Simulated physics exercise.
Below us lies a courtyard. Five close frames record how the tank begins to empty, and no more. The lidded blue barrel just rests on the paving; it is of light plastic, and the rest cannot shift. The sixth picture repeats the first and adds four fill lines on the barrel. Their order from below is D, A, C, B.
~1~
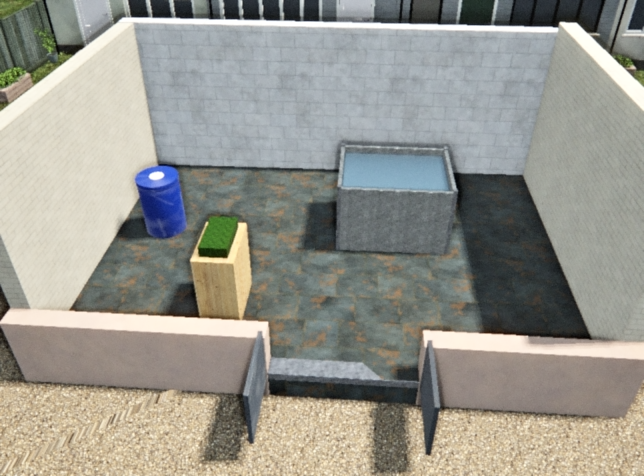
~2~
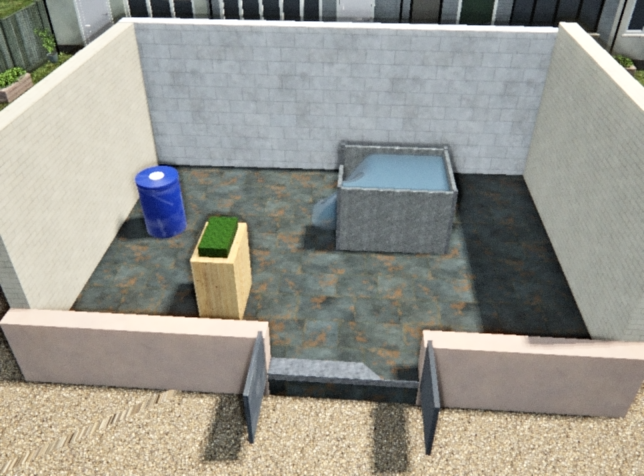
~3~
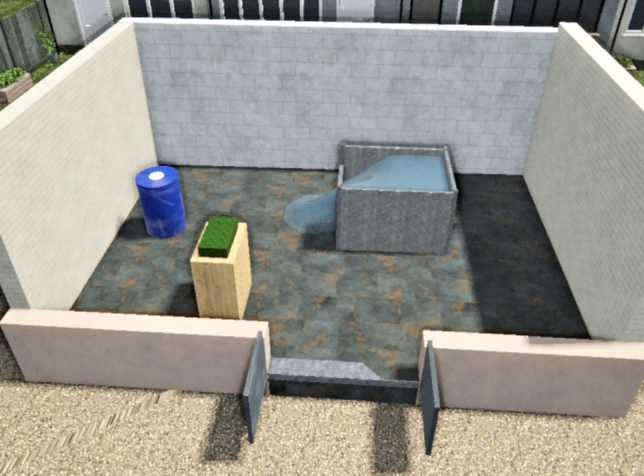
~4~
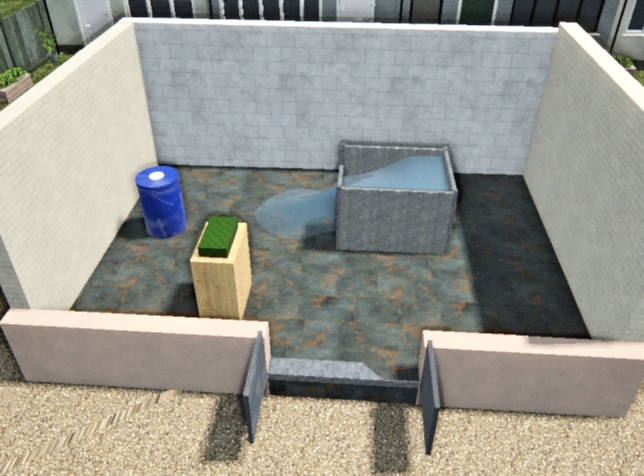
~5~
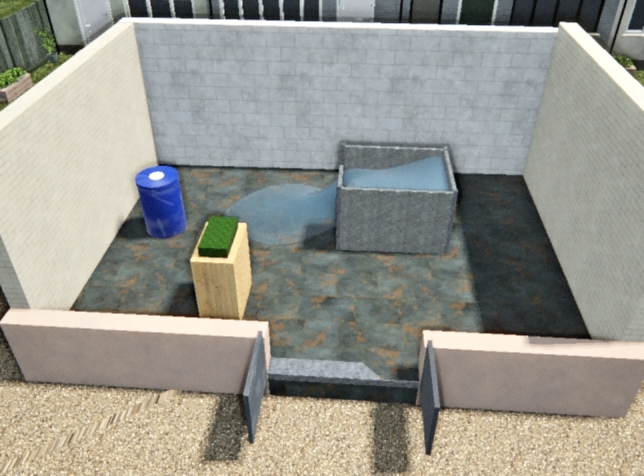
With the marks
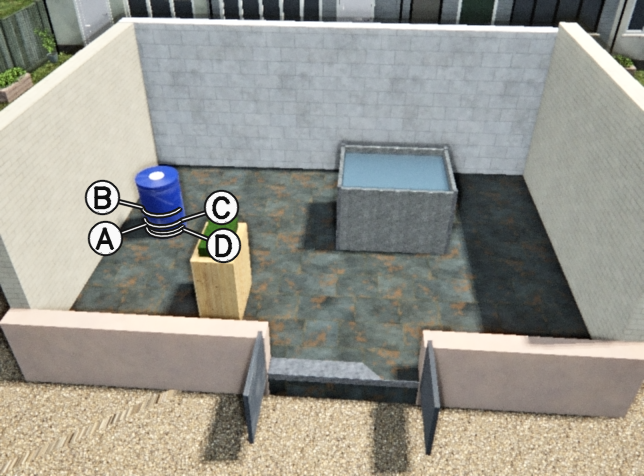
A walled courtyard with a dark, mottled floor is seen from above and in front, beyond an open gate in a low pinkish wall. A blue barrel stands at the left, a pale wooden box topped with green sits nearer, and a grey stone tank full of water is right of centre. Water pours from the tank's left side and spreads leftward across the floor, while the view stays still.
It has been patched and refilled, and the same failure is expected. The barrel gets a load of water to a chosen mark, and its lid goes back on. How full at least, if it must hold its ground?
That is level B.
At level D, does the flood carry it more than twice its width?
Yes.
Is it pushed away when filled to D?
Yes.
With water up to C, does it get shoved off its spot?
Yes, that goes wrong.
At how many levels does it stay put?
One of them.
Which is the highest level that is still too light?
The answer is C.
In white, A at (160, 232); B at (156, 215); C at (159, 226); D at (161, 236); from the bottom up D, A, C, B.
If A is chosen, it is pushed about 4 times its own width away.
If B is chosen, it does not move.
If C is chosen, it is pushed about twice its own width away.
If D is chosen, it is pushed about 4 times its own width away.
